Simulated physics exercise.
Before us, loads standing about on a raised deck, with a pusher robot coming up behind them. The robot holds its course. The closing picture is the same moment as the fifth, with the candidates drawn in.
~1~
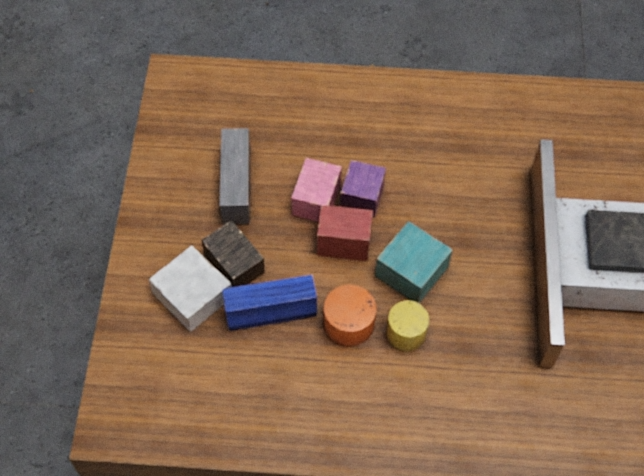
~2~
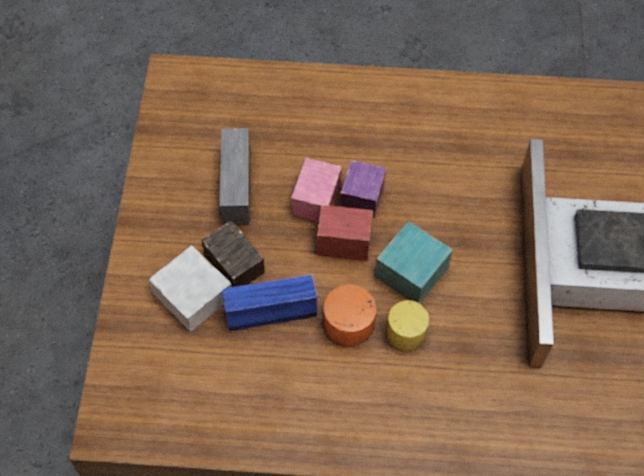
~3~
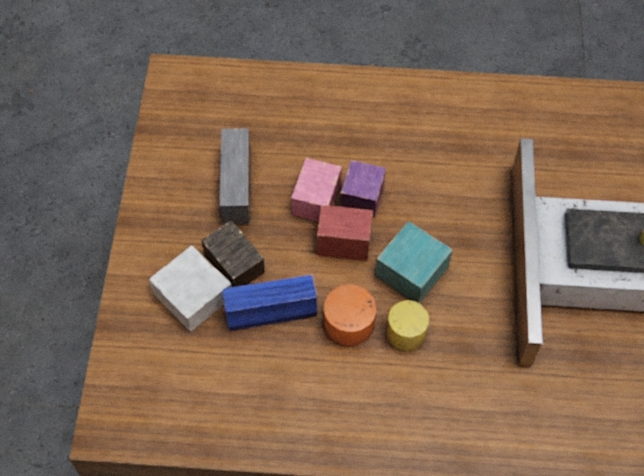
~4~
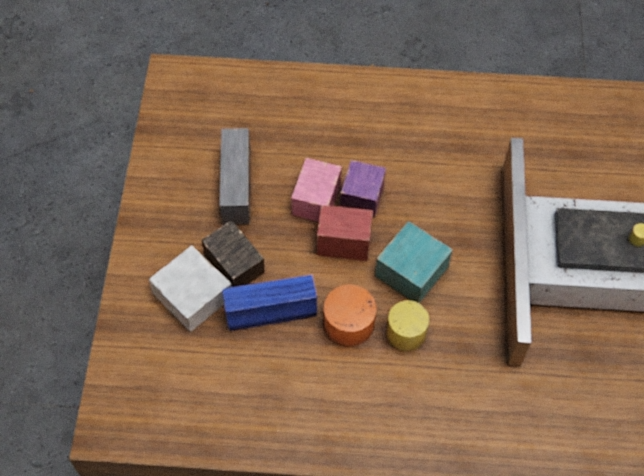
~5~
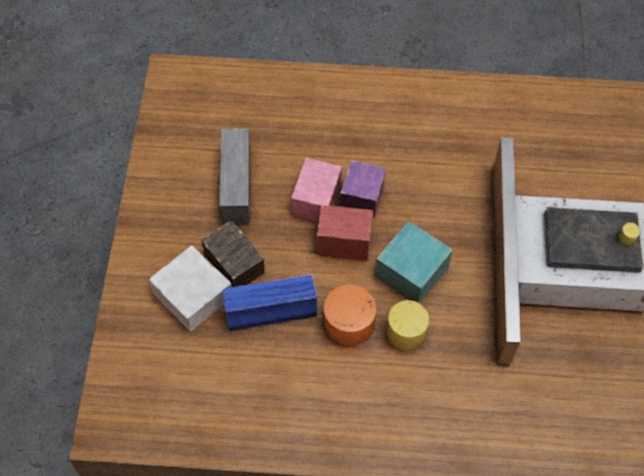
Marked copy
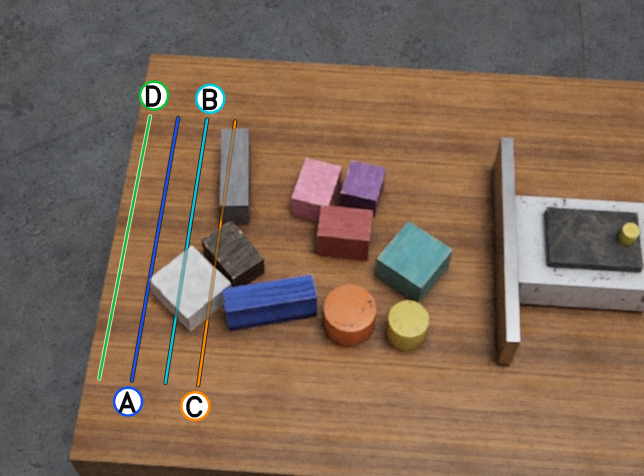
To begin with, a cluster of colourful blocks and two round canisters stands on a wooden deck, with a pusher robot at the right behind an upright plate. The robot then creeps steadily left toward the cluster, more of its body coming into view, while the loads stay still and untouched.
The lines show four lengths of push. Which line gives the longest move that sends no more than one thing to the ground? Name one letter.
No second one falls up to C.
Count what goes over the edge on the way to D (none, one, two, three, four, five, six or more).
Six or more.
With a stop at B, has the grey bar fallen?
Yes.
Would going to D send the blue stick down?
Yes.
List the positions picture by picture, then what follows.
In the first frame, white crate (192, 288); pink crate (317, 191); blue stick (270, 304).
In the second frame, robot (618, 240); black crate (234, 257).
In the third frame, robot (606, 239); turquoise crate (413, 263).
In the fourth frame, robot (596, 239); purple crate (363, 189).
In the fifth frame, robot (586, 238); orange canister (349, 315); white crate (192, 288); pink crate (317, 191).
On the marked copy, A at (157, 239); B at (188, 241); C at (218, 243); D at (127, 237).
Following C. Soon after the start, robot (481, 232); yellow canister (372, 331); orange canister (328, 319).
Later, robot (374, 225); white crate (176, 291); grey bar (213, 175).
In the end, robot (295, 220); white crate (109, 293); grey bar (140, 170); none fallen.
As for the rest, A drops five; B drops two; D drops nine.
